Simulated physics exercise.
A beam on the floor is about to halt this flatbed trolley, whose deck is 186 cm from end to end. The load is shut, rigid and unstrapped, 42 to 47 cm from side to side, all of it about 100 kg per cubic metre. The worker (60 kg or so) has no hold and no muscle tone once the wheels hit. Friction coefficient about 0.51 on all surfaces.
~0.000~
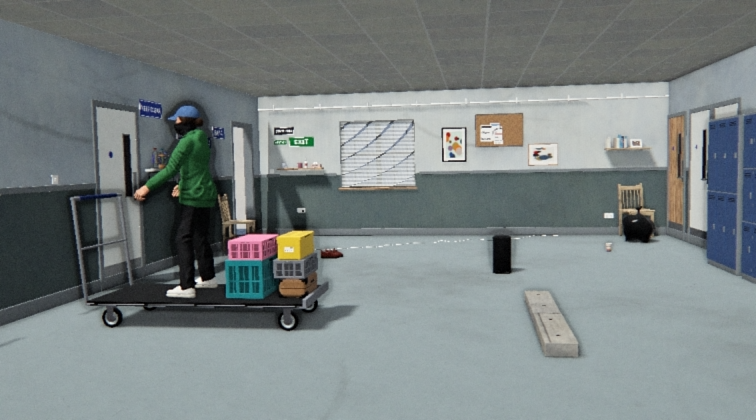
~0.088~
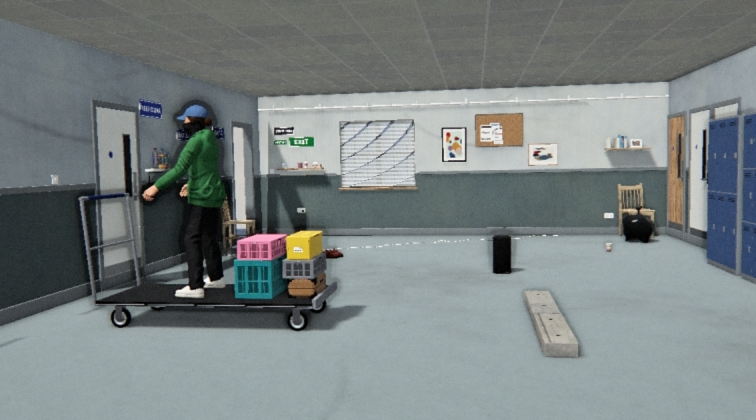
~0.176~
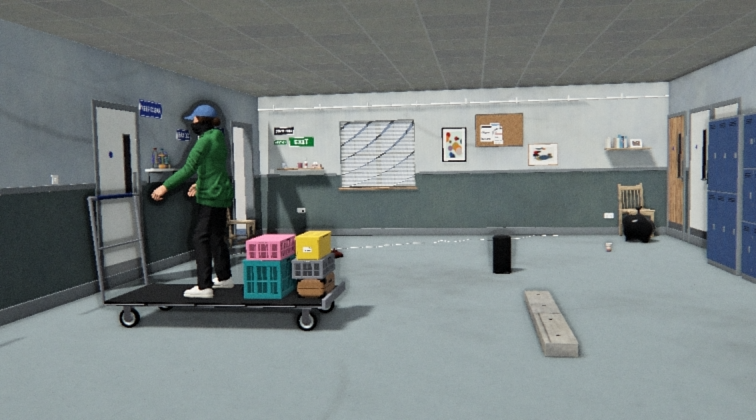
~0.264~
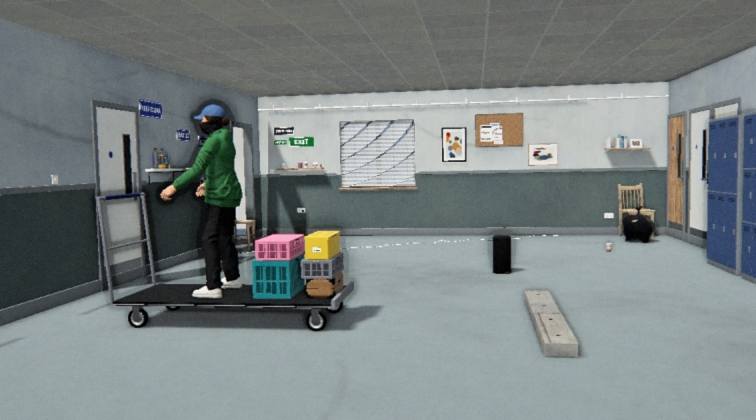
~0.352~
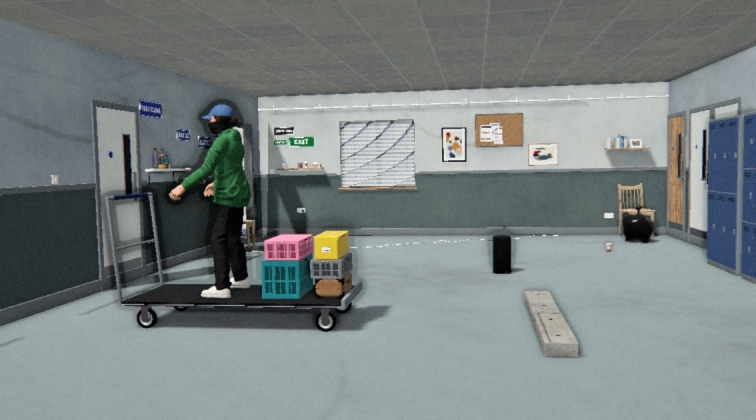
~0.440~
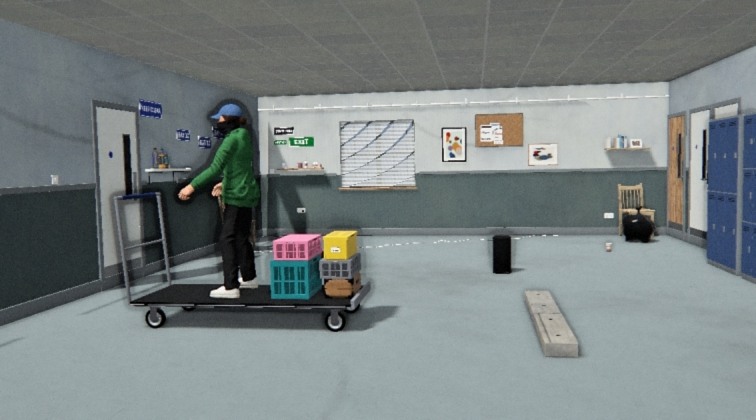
A figure in a green top, dark trousers and blue cap stands on a black flatbed trolley at the left of a grey room with lockers and doors, seen side-on from a fixed camera. Pink, teal, yellow, grey and brown containers sit stacked behind the figure, and a pale beam lies on the floor at right. The trolley rolls slowly rightward a short way, carrying figure and load, arms held out toward the left.
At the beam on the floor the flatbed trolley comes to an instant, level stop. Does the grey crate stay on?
In the end the grey crate remains on the deck.
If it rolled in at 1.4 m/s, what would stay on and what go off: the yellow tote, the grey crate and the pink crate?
Then yellow off, grey off, pink off.
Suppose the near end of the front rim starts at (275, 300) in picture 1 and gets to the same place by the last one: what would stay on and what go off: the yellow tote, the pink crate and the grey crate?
In that case yellow off, pink off, grey off.
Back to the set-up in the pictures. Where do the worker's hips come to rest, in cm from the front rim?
Some 100 cm behind it.
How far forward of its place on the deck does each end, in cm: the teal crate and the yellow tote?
Teal 10, yellow 45.
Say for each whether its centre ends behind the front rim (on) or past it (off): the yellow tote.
In the end: Yellow off.
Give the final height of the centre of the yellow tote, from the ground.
Roughly 10 cm above it.
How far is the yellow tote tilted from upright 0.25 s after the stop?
Roughly 0° from upright.
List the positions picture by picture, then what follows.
In the first picture, grey crate (296, 265), yellow tote (296, 245), rim corner (305, 304); 187 cm still to roll.
In the second picture, grey crate (305, 265), yellow tote (305, 245), rim corner (314, 304); 179 cm still to roll.
In the third picture, grey crate (314, 265), yellow tote (314, 245), rim corner (324, 304); 171 cm still to roll.
In the fourth picture, grey crate (323, 265), yellow tote (323, 245), rim corner (333, 304); 164 cm still to roll.
In the fifth picture, grey crate (332, 265), yellow tote (332, 245), rim corner (343, 304); 156 cm still to roll.
In the sixth picture, grey crate (341, 265), yellow tote (341, 245), rim corner (353, 304); 148 cm still to roll. Speed about 0.9 m/s.
The wheels strike at 2.12 s.
After 2.67 s the grey crate is 12 cm behind the rim, tilted 0°, near (529, 266) in the last picture's view.
After 3.12 s the grey crate is 12 cm behind the rim, tilted 0°, near (529, 266) in the last picture's view.
When all is still (4.4 s), past the rim, yellow tote; behind it, teal crate, brown suitcase, grey crate, pink crate and the worker's hips.
